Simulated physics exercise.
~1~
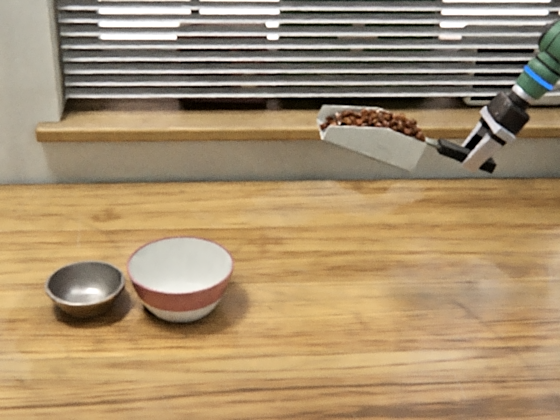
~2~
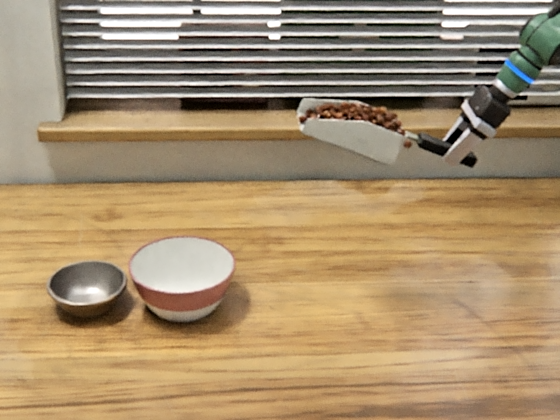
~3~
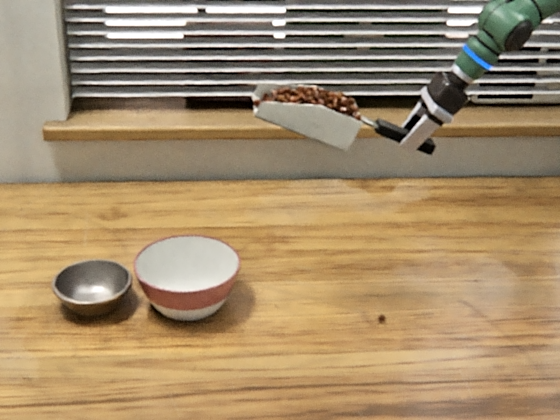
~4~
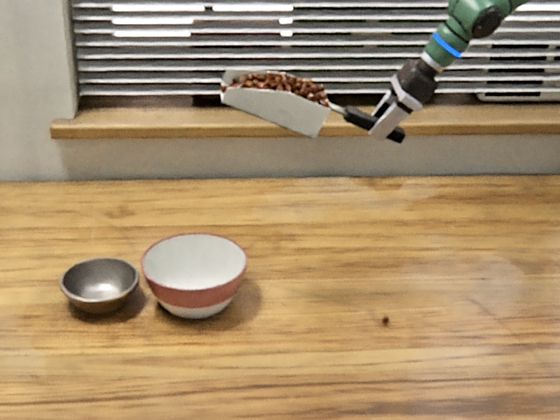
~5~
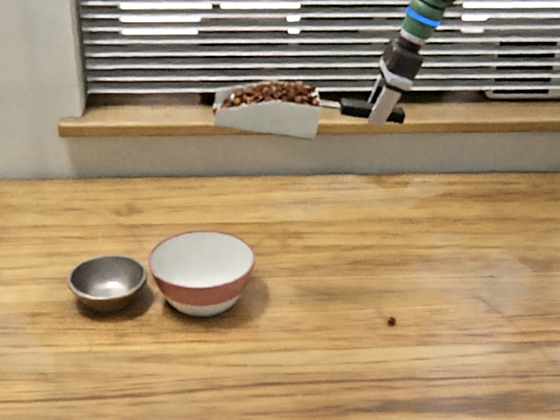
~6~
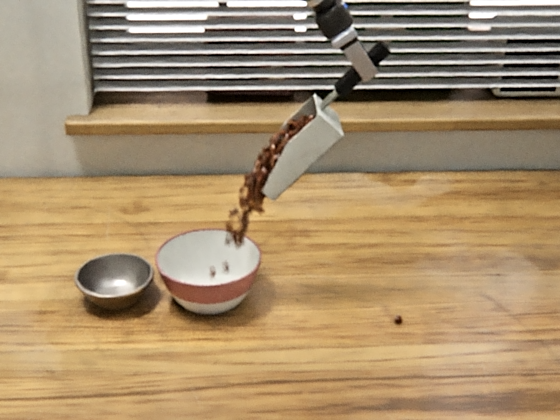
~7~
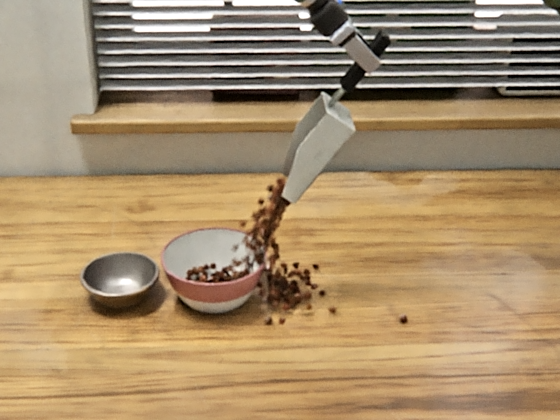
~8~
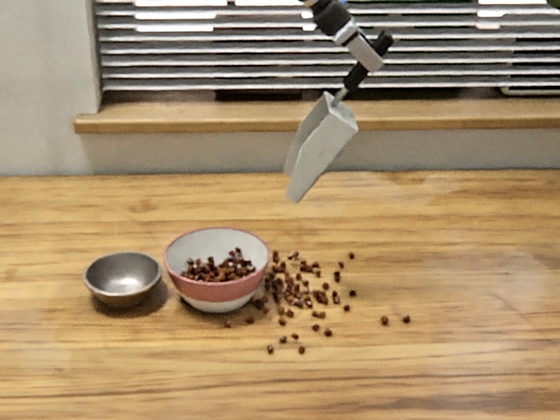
The video shows a robot arm carrying a scoop of brown pellets leftward above a wooden table, dropping one on the way, then tipping it over a red and white bowl beside a metal bowl; most land inside, while many scatter across the table to the right.
